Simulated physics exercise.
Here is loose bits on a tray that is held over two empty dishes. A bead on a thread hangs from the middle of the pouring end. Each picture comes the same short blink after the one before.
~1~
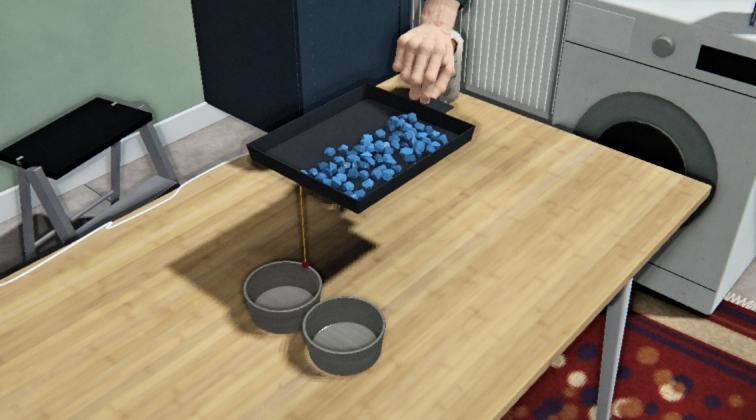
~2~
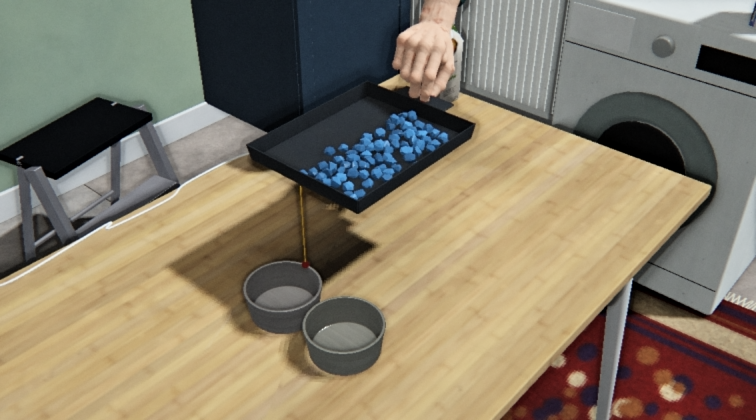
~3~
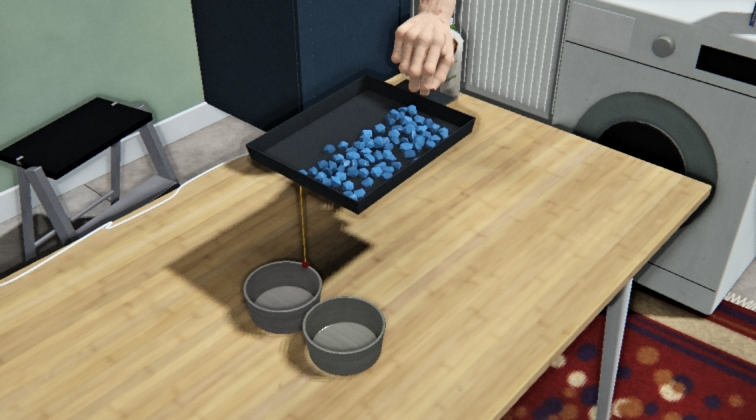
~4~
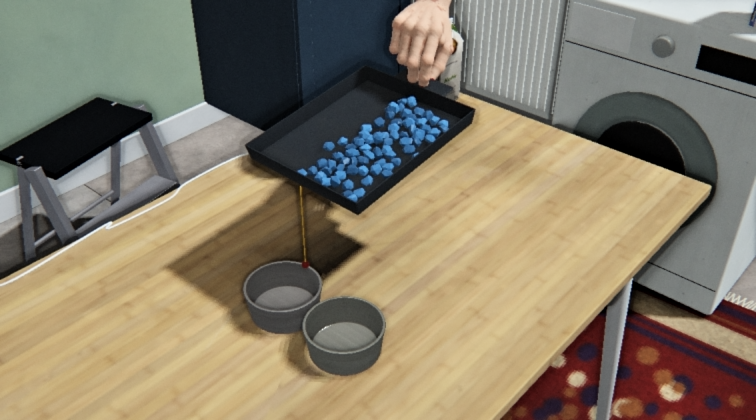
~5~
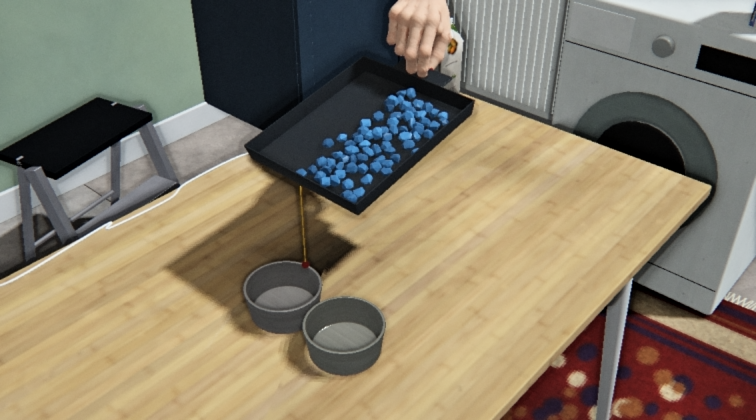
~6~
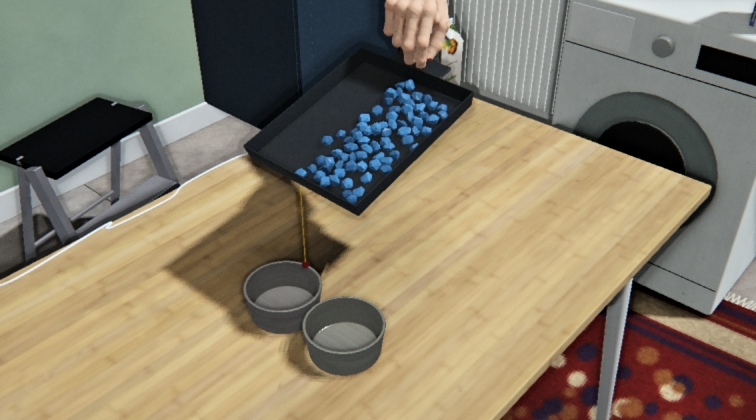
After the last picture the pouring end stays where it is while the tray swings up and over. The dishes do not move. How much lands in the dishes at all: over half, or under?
In the dishes lies more than half of it.
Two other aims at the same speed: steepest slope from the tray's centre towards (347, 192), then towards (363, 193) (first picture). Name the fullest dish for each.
In turn: The right-hand dish; the right one.
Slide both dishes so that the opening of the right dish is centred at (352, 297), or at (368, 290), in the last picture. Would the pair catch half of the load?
In turn: Below a half; below a half.
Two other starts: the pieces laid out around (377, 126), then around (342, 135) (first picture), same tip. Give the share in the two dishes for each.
In turn 70 and 60 in a hundred.
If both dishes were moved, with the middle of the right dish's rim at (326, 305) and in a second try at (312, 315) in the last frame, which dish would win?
First the right one, then the right dish.
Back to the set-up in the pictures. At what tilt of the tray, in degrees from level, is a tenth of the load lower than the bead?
Around 80° of tilt.
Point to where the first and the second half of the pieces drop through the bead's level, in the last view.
Early half (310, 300), late half (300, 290).
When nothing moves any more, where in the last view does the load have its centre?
Near (307, 327).
Soon, tray tipped steeply; all on the tray.
A while on, tray tipped right over; about two thirds on the tray; a small part in the right dish; a small part in the left dish; a small part outside both; a small part in the air.
Towards the end, tray tipped past a quarter turn; about a third in the right dish; about a third in the left dish; about a quarter outside both; a stray few in the air.
Finally, tray tipped past a quarter turn; about a third in the right dish; about a third in the left dish; about a quarter outside both; a stray few in the air.
